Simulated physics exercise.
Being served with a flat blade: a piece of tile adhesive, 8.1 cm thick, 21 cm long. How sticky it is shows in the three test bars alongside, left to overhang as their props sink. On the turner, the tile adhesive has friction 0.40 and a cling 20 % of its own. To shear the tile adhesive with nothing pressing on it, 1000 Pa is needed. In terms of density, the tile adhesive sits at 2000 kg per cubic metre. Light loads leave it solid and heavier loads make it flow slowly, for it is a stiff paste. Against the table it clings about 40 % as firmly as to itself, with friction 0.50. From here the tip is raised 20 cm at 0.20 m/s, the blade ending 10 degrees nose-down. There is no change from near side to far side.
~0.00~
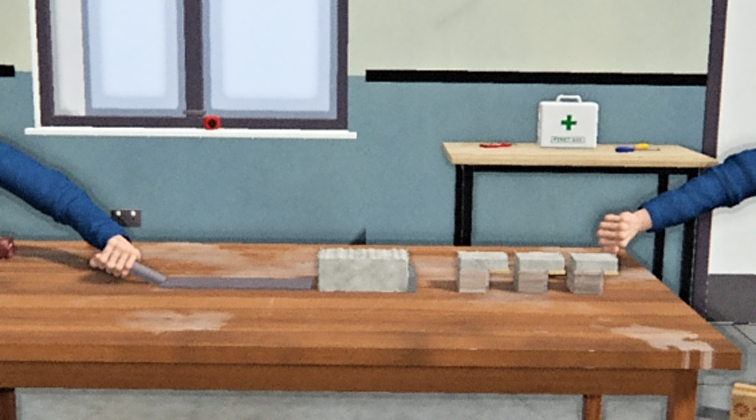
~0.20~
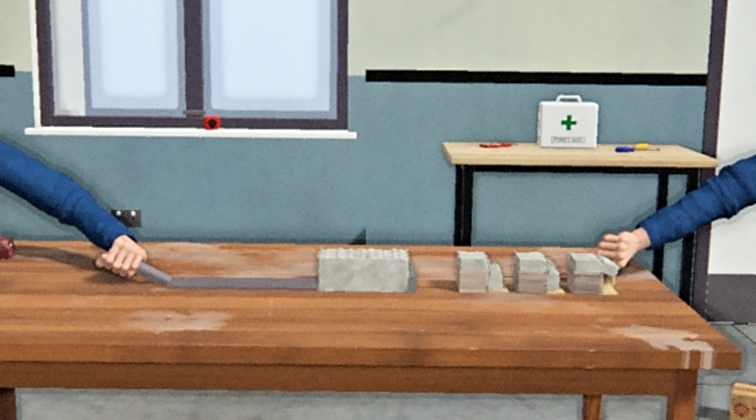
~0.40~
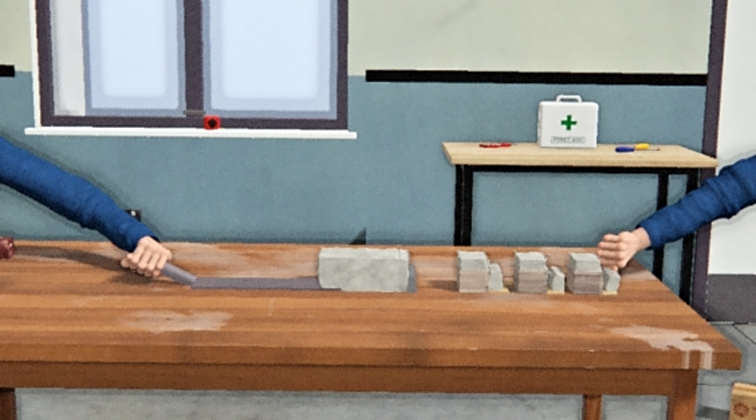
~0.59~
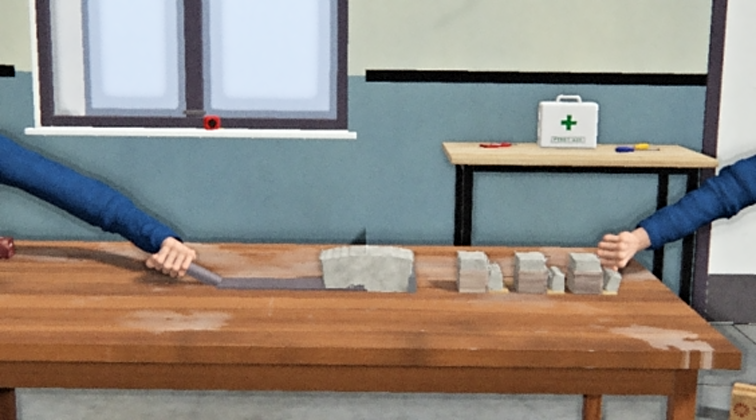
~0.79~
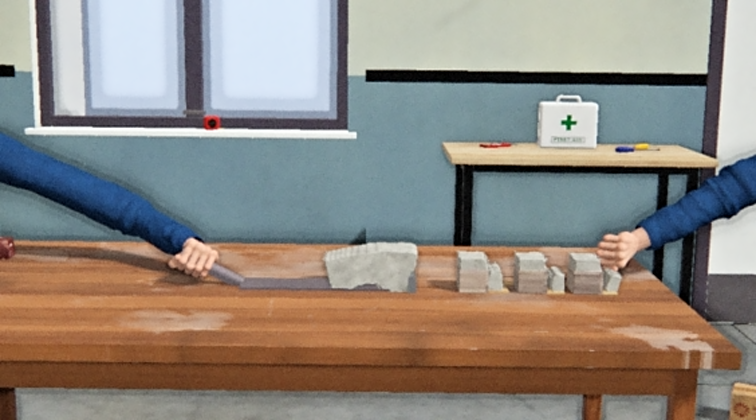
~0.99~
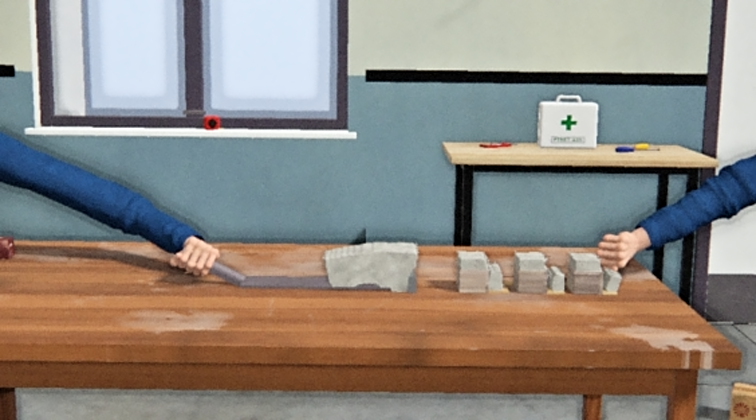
Hand at left sliding a flat blade rightward under a grey block, its base narrowing, after three small overhanging bars sag beside it.
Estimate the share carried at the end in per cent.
I would say about 61 %.
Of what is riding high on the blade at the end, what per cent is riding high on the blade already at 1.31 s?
30 per cent.
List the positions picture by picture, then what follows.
Handle end of the blade at (160, 288), not yet moved; crest of the tile adhesive at (399, 258); drop of the bar ends 0, 0, 0 (left to right), in the first picture.
Handle end of the blade at (166, 288), moved 1.4 cm; crest of the tile adhesive at (399, 258); drop of the bar ends 5.6 cm, 5.3 cm, 1.4 cm (left to right), in the second picture.
Handle end of the blade at (191, 288), moved 7.4 cm; crest of the tile adhesive at (343, 257); drop of the bar ends 5.6 cm, 5.5 cm, 5.4 cm (left to right), in the third picture.
Handle end of the blade at (217, 288), moved 13 cm; crest of the tile adhesive at (367, 254); drop of the bar ends 5.6 cm, 5.5 cm, 5.4 cm (left to right), in the fourth picture.
Handle end of the blade at (240, 289), moved 19 cm; crest of the tile adhesive at (401, 251); drop of the bar ends 5.6 cm, 5.5 cm, 5.4 cm (left to right), in the fifth picture.
Handle end of the blade at (240, 287), moved 19 cm; crest of the tile adhesive at (393, 251); drop of the bar ends 5.6 cm, 5.5 cm, 5.4 cm (left to right), in the sixth picture.
After 1.31 s, the tip is 6.7 cm up.
After 1.69 s, the tip is 14 cm up.
After 2.07 s, the tip is 20 cm up and 61 % is riding high on the blade.
After 2.45 s, the tip is 20 cm up and 61 % is riding high on the blade.
After 2.55 s, the tip is 20 cm up and 61 % is riding high on the blade.
